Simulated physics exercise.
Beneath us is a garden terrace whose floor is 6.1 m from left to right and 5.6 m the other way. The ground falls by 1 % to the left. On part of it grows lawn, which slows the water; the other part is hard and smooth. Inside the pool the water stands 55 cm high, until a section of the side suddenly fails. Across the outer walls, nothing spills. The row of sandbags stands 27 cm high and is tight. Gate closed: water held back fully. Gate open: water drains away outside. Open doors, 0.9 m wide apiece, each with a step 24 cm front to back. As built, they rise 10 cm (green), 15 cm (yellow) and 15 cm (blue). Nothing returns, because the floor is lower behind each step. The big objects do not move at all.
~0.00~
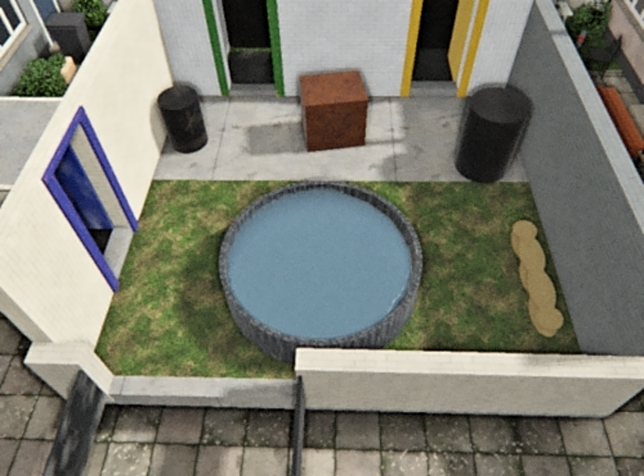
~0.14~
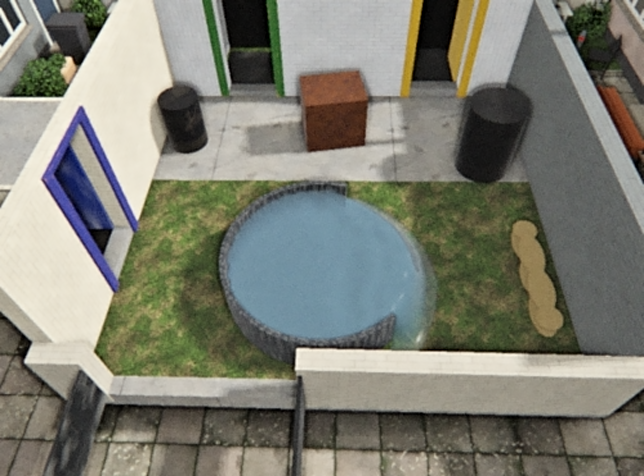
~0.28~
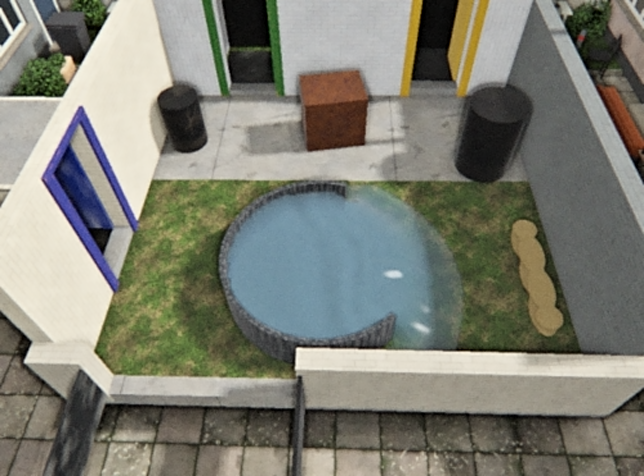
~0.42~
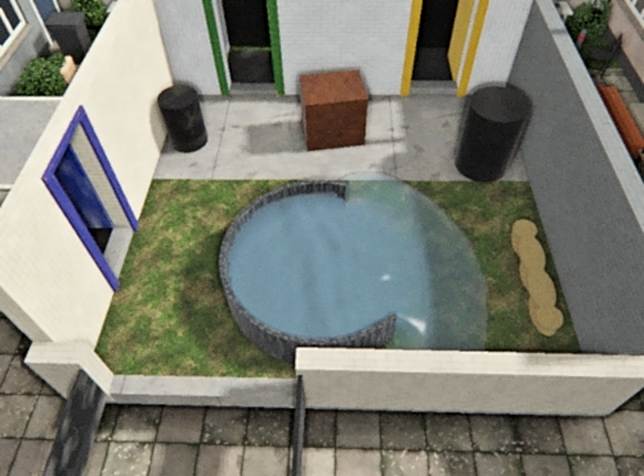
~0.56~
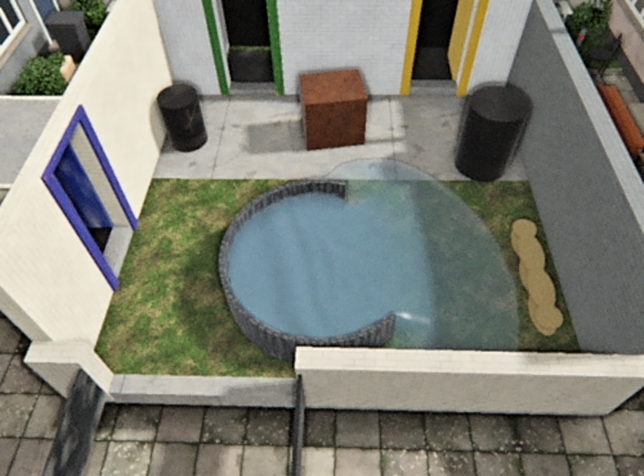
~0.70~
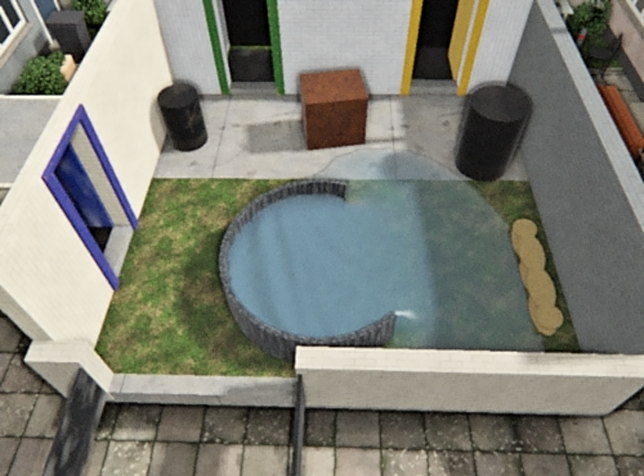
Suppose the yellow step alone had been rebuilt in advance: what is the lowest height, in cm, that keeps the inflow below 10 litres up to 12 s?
About 15 cm.
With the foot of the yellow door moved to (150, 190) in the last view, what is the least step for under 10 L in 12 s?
It needs roughly 9.0 cm.
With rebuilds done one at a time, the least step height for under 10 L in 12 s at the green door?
At green, about 7.0 cm.
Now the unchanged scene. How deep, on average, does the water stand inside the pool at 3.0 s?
It averages close to 15 centimetres.
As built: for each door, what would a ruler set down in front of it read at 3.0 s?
Green 0, yellow 16, blue 0 cm.
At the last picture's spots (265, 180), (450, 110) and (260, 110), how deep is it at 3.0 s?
Ordered as asked: 1, 9, 0 cm.
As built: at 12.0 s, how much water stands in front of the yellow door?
Lab note: Depth approx. 5.0 cm.
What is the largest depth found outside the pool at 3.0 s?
It gets to close to 34 centimetres there.
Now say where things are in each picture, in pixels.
In the first frame, the pool at (321, 256) is whole and still, 55 cm deep; the yellow door at (442, 47) is dry.
In the second frame, the gap is at (407, 255), the front 0.3 m out at a hidden place; the back of the pool holds 55 cm.
In the third frame, water pours out at (406, 257) and has run 0.7 m, to (451, 345); about 10 cm deep outside, 55 cm at the back.
In the fourth frame, water pours out at (406, 257) and has run 1.0 m, to a hidden place; about 8 cm deep outside, 55 cm at the back.
In the fifth frame, water pours out at (406, 257) and has run 1.4 m, to a hidden place; about 7 cm deep outside, 55 cm at the back.
In the sixth frame, the front is at a hidden place, 1.7 m from the gap at (406, 257); 7.0 m2 of floor is wet, 52 cm left at the back; the yellow door at (442, 45), 3.9 m from the gap, is still 1.7 m from the nearest water.
After 1.4 s water covers 35 % of the floor, deepest (34 cm) near (579, 383); it has not reached the yellow door.
After 3.0 s water covers 50 % of the floor, deepest (34 cm) near (540, 249); 16 cm at the yellow door, 2 litres in over its 15 cm step.
After 12.0 s water covers 95 % of the floor, deepest (11 cm) near (552, 292); 5 cm at the yellow door, 10 litres in over its 15 cm step.
At the yellow door as built, the water arrived by 1.7 s and peaked near 20 cm at 3.4 s.
Run again over the same 12 s with other heights there, 23 litres in over 12.5 cm, 6 litres over 16.5 cm. The limit of 10 litres is kept from about 15 cm up.
